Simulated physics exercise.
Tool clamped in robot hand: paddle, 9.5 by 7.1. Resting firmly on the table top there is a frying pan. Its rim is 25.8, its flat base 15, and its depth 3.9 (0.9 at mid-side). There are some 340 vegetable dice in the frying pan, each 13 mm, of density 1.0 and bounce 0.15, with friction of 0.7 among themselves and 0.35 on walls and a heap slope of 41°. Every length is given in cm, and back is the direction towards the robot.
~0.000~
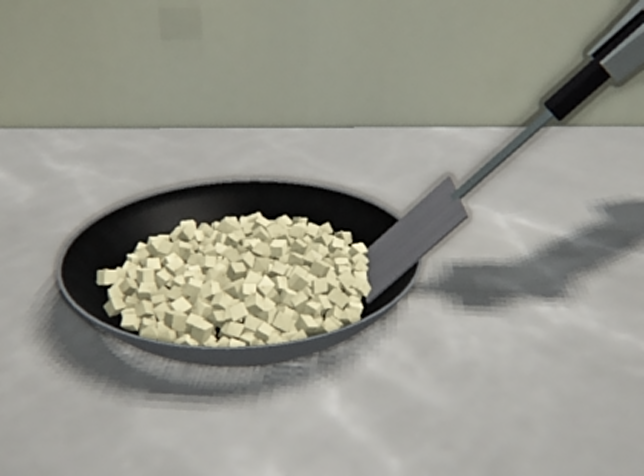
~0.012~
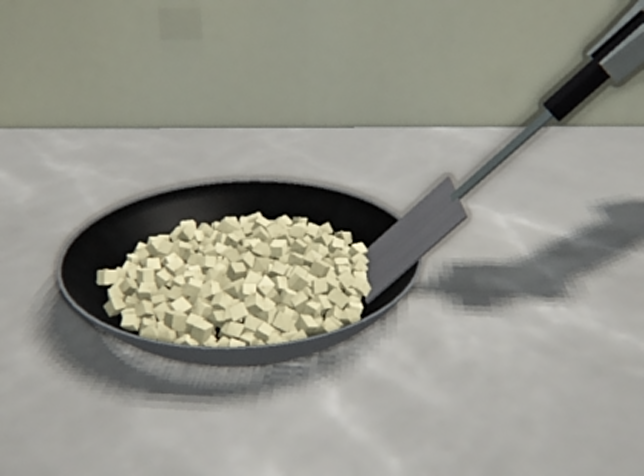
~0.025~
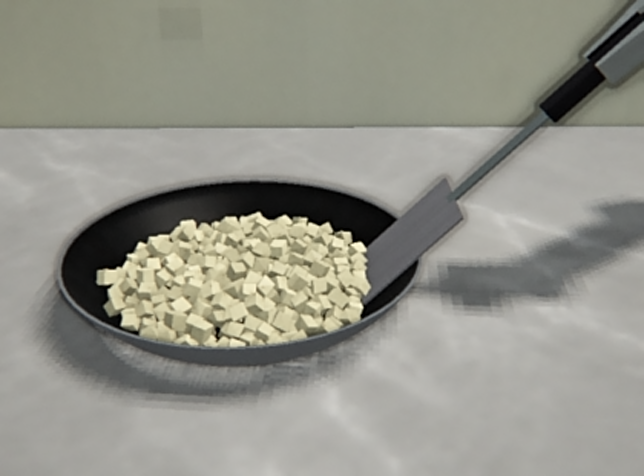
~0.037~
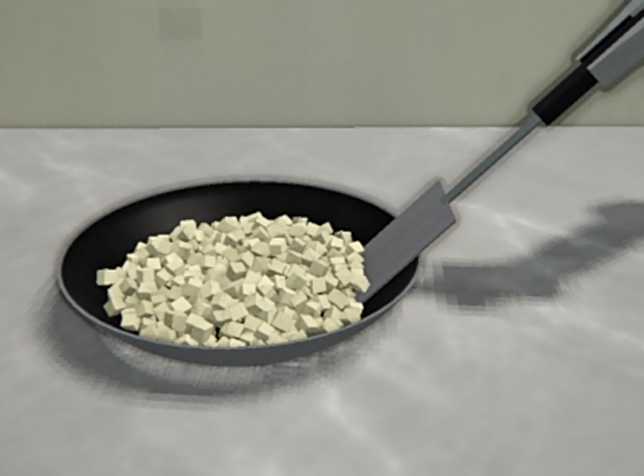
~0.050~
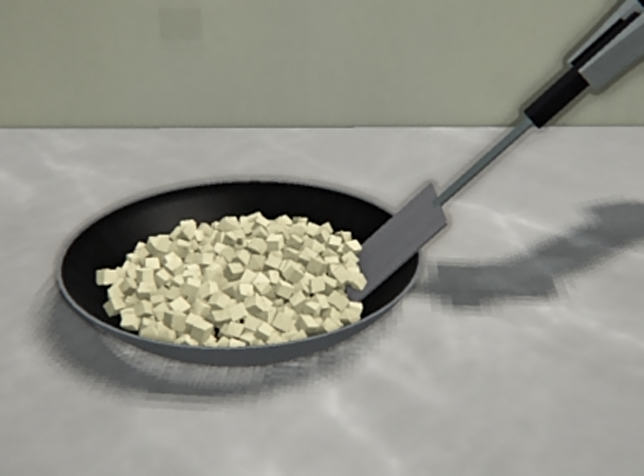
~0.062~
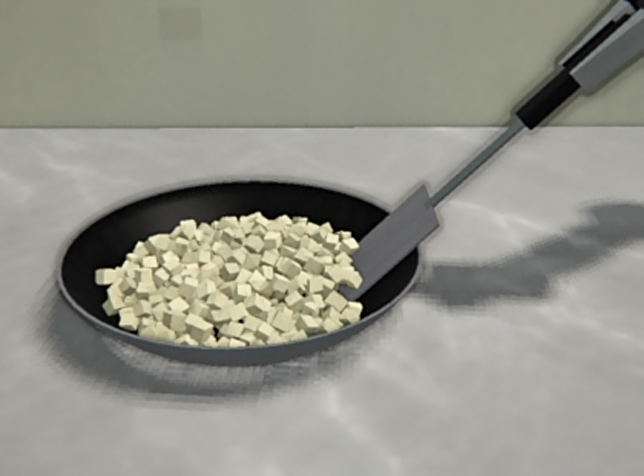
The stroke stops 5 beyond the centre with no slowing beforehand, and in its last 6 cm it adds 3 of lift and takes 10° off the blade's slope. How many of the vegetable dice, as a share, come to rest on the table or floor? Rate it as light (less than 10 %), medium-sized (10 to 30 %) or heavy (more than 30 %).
Rated light.
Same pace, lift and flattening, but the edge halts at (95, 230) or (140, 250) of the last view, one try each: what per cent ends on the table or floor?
35 % and 15 %.
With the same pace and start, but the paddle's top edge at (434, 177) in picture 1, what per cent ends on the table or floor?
5 percent or so.
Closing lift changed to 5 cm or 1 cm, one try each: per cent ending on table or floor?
Result: Approx. 5 % and 10 %, one try each.
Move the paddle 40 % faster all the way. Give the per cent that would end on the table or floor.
Around 5 per cent would finish on the table or floor.
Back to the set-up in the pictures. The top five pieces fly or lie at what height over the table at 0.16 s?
Roughly 4 centimetres.
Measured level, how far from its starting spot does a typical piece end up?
Around 5 cm, measured level.
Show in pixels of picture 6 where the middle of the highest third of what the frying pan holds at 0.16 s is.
Roughly at pixel (181, 264).
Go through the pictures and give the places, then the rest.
In the first picture, paddle top edge at (458, 195), sloping 46°; upper third of the load around (249, 271), from x 105 to 360, top at y 220; 335 in the frying pan.
In the second picture, paddle top edge at (458, 195), sloping 46°; upper third of the load around (251, 273), from x 105 to 360, top at y 220.
In the third picture, paddle top edge at (454, 197), sloping 46°; upper third of the load around (251, 273), from x 105 to 360, top at y 220.
In the fourth picture, paddle top edge at (447, 200), sloping 46°; upper third of the load around (253, 272), from x 105 to 360, top at y 220.
In the fifth picture, paddle top edge at (439, 202), sloping 46°; upper third of the load around (251, 269), from x 105 to 355, top at y 220.
In the sixth picture, paddle top edge at (431, 204), sloping 46°; upper third of the load around (247, 267), from x 105 to 355, top at y 220; 335 in the frying pan.
By 0.16 s, sloping 46°, highest piece 5 above the table; 335 in the frying pan.
By 0.26 s, sloping 41°, highest piece 6 above the table; 329 in the frying pan, 6 on the blade or in flight.
By 0.51 s, sloping 36°, highest piece 6 above the table; 314 in the frying pan, 21 on the table or floor.
By 1.56 s, sloping 36°, highest piece 6 above the table; 313 in the frying pan, 22 on the table or floor.
Final count, 313 in the frying pan, 22 on the table or floor. That is 7 % on the table or floor.
